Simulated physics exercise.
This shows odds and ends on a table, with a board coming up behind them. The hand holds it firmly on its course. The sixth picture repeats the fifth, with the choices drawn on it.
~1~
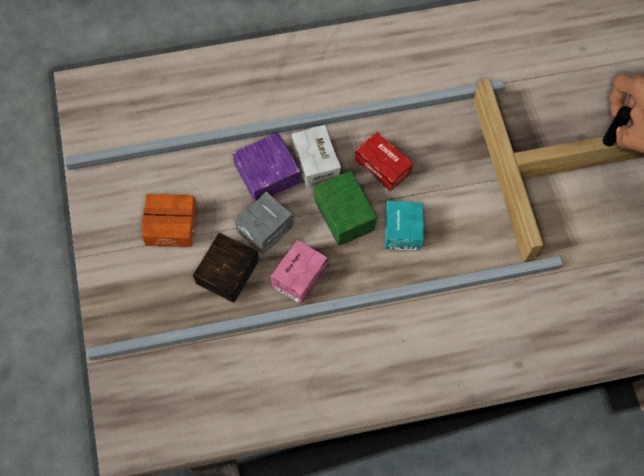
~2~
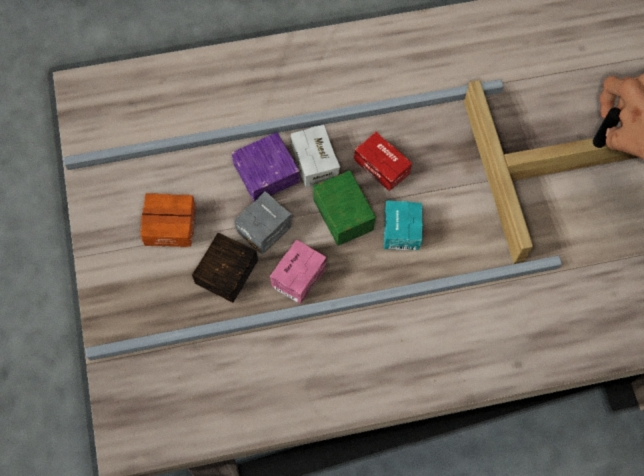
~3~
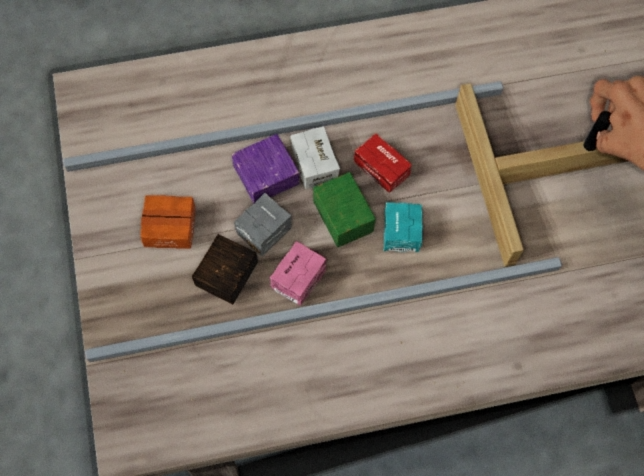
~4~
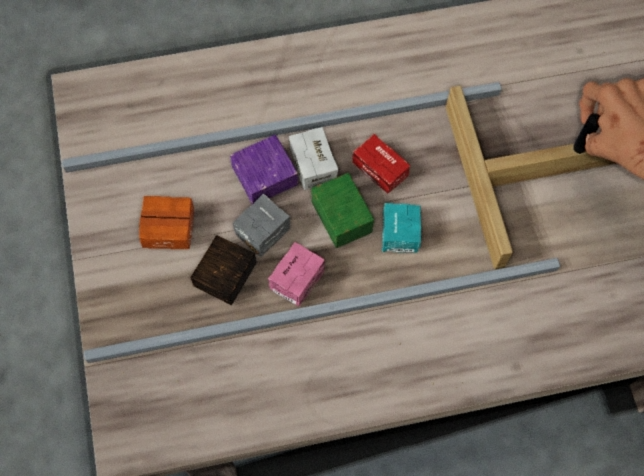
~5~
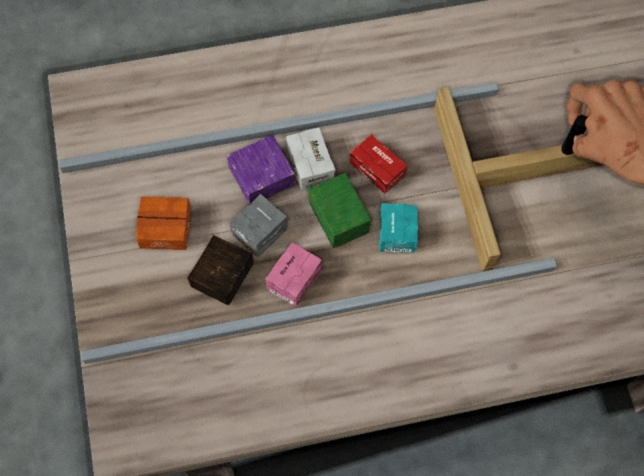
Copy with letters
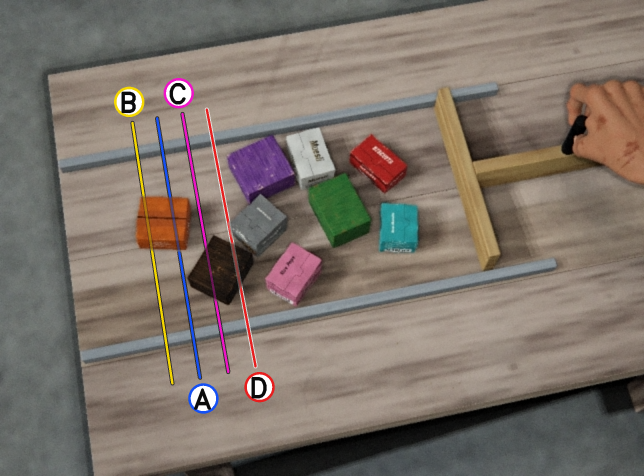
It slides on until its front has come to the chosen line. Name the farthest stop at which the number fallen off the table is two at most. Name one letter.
Up to line A.
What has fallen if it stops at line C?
It is the orange box.
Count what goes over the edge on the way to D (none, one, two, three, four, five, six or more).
The count is none.
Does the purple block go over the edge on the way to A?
By then, no.
On the marked copy, A at (177, 240); B at (151, 245); C at (204, 235); D at (230, 231).
Taking A. A third of the way, board (365, 187); purple block (254, 171); white packet (299, 162).
Two thirds of the way, board (260, 207); orange box (110, 231); grey packet (158, 228).
When it is over, board (178, 222); orange box over the edge; grey packet (76, 241); one fallen.
As for the rest, B drops three; C is within the limit but short; D is within the limit but short.
